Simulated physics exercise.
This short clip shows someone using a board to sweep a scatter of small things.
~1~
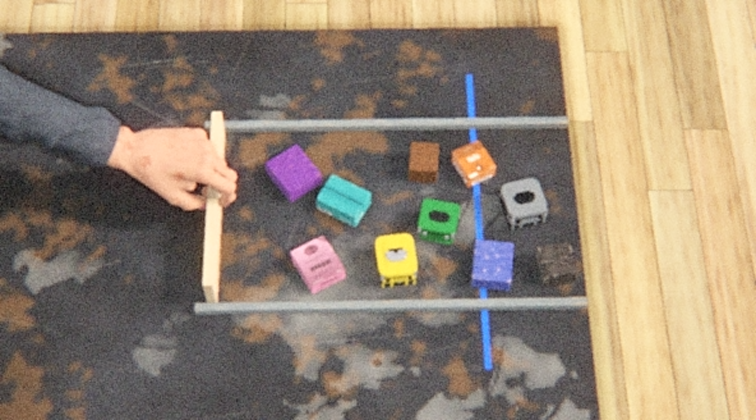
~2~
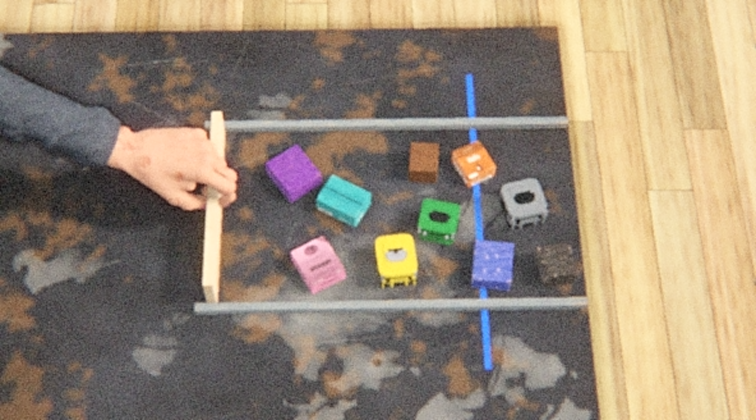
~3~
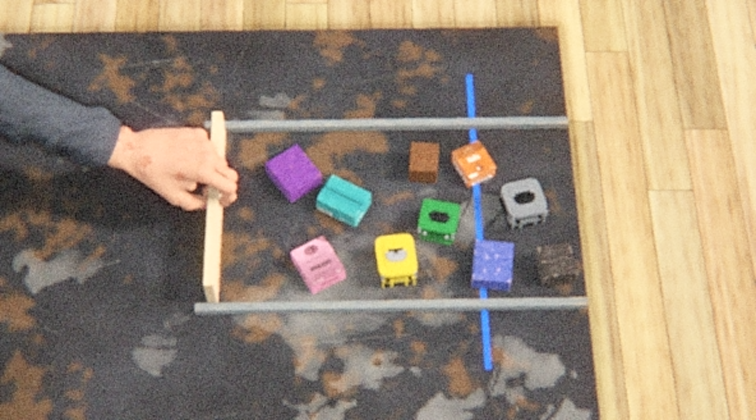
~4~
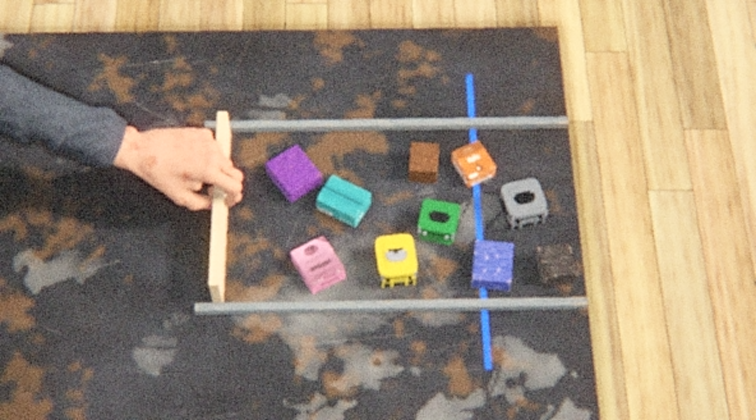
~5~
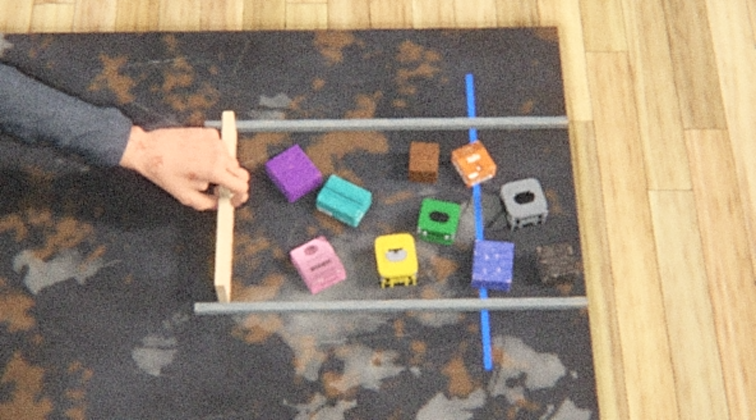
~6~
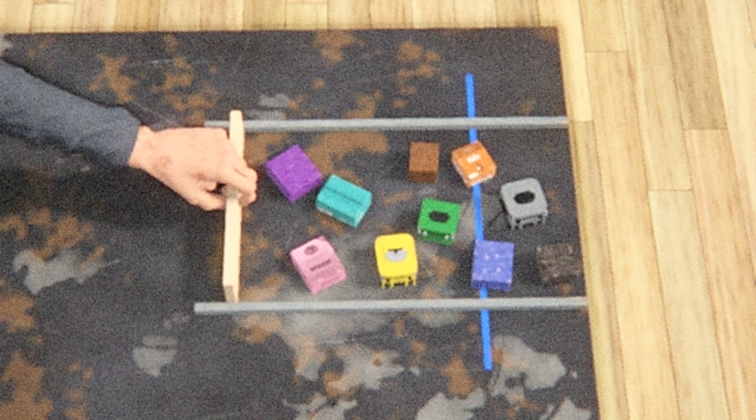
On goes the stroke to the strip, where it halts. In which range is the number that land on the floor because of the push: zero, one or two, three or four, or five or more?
A drop or two.
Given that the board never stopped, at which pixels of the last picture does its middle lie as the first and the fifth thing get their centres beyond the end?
Its middle is near (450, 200) and then near (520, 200).
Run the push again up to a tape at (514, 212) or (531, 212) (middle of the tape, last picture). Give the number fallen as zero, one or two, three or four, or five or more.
In order: Three or four and five or more.
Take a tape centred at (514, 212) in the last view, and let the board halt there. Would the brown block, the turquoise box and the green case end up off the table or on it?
Brown block stays put, turquoise box stays put, green case stays put.
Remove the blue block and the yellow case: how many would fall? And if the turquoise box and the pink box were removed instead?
That gives 0 in the first case, then 0 in the second.
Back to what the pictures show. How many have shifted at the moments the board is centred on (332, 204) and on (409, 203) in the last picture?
That gives 3 for the first and 8 for the second.
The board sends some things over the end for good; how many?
That totals 1.
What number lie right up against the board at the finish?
Well, it touches 3.
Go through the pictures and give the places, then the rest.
In the first frame, black block (556, 265); grey case (523, 204); blue block (492, 265); board (214, 206); tape (478, 213).
In the second frame, grey case (523, 204); orange box (474, 164).
In the third frame, blue block (492, 265); brown block (424, 163).
In the fourth frame, black block (556, 265); turquoise box (344, 201).
In the fifth frame, grey case (523, 204); green case (439, 222).
In the sixth frame, black block (556, 265); grey case (523, 204); blue block (492, 265); board (234, 205); tape (478, 213).
Early on, none off yet; black block at rest near (556, 265); grey case at rest near (523, 204); blue block at rest near (492, 265).
Finally, the number that fall off is one or two; lost, black block.
